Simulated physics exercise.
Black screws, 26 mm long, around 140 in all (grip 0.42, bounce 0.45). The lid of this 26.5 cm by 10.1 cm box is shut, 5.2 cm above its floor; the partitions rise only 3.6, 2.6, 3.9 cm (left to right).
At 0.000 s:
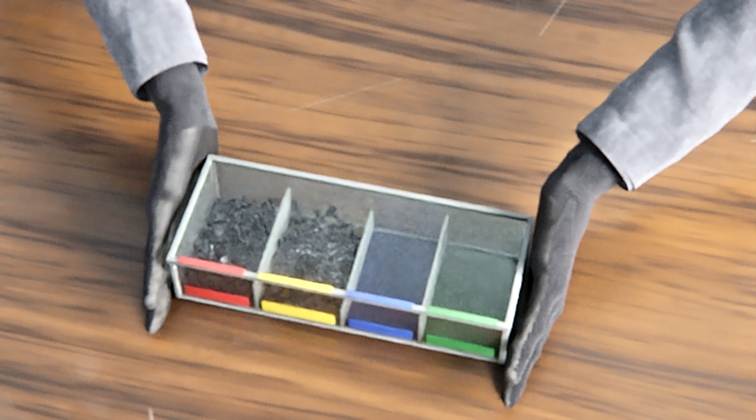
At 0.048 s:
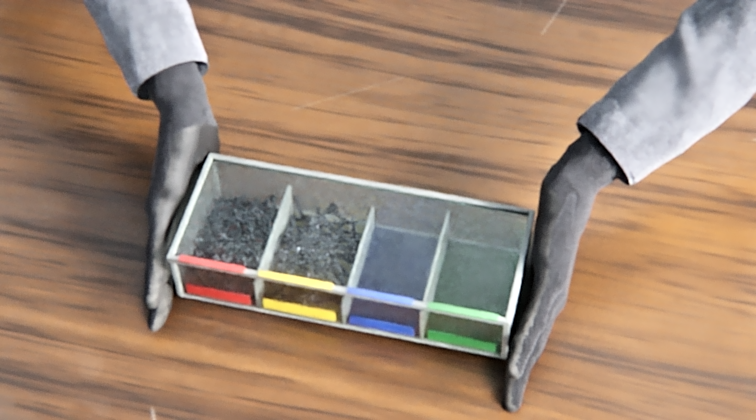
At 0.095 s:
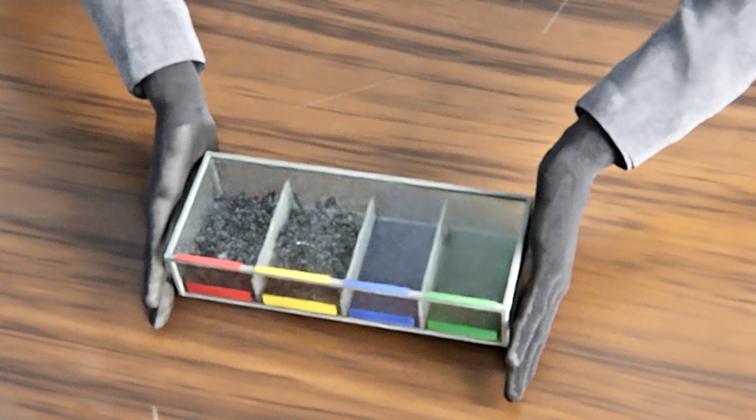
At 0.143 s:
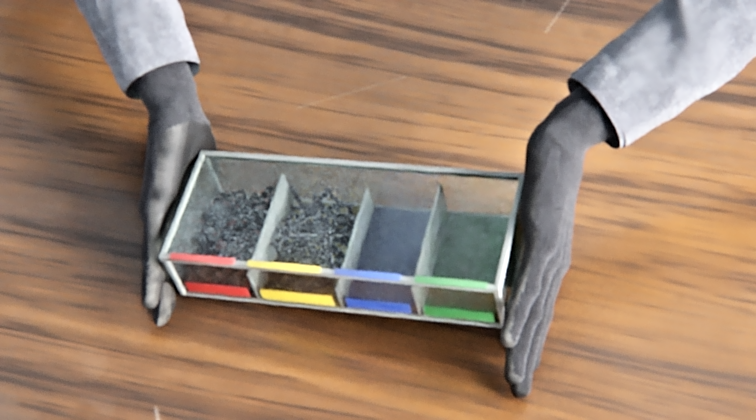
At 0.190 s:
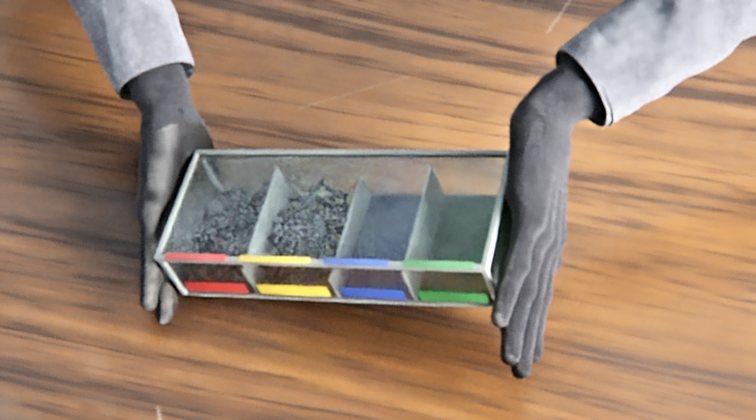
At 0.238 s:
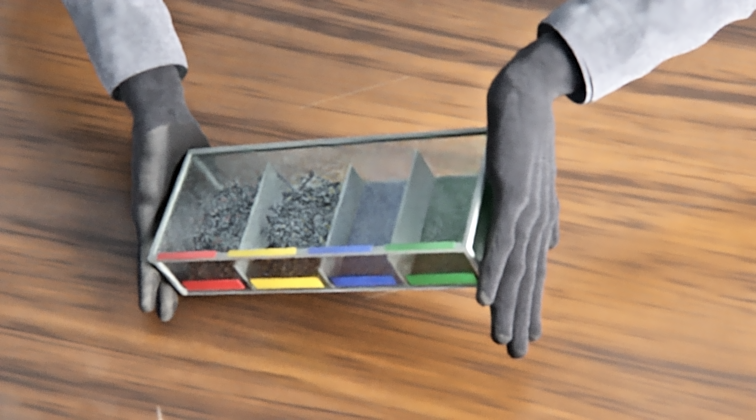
On a wooden tabletop, two dark hands in pale sleeves held a clear box with dark bits in its red and yellow sections, then raised its right end, tilting it while the bits stayed put.
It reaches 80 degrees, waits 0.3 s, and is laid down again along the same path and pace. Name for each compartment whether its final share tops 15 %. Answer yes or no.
Red yes, blue no, green no, yellow yes.
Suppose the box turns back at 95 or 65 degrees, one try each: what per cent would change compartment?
Some 5 and 5 per cent.
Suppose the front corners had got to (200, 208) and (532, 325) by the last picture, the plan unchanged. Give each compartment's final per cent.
Red 35, blue 30, green 10, yellow 25.
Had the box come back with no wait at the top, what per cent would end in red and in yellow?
In that case red 55, yellow 45.
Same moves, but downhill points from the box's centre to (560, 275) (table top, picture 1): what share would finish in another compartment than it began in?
Some 50 per cent.
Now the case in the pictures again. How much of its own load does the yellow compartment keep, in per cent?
Some 80 per cent.
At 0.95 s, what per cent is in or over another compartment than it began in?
Roughly 10 per cent.
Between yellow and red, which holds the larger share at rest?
The red one has more.
Then, at 0.95 s, tilt 80 degrees; red 55 %, yellow 45 %.
After 1.42 s, tilt 42 degrees; red 55 %, yellow 45 %.
After 1.96 s, tilt 0 degrees; red 55 %, yellow 45 %.
In the end, at 2.3 s, red 55 %, blue 0 %, green 0 %, yellow 45 %.
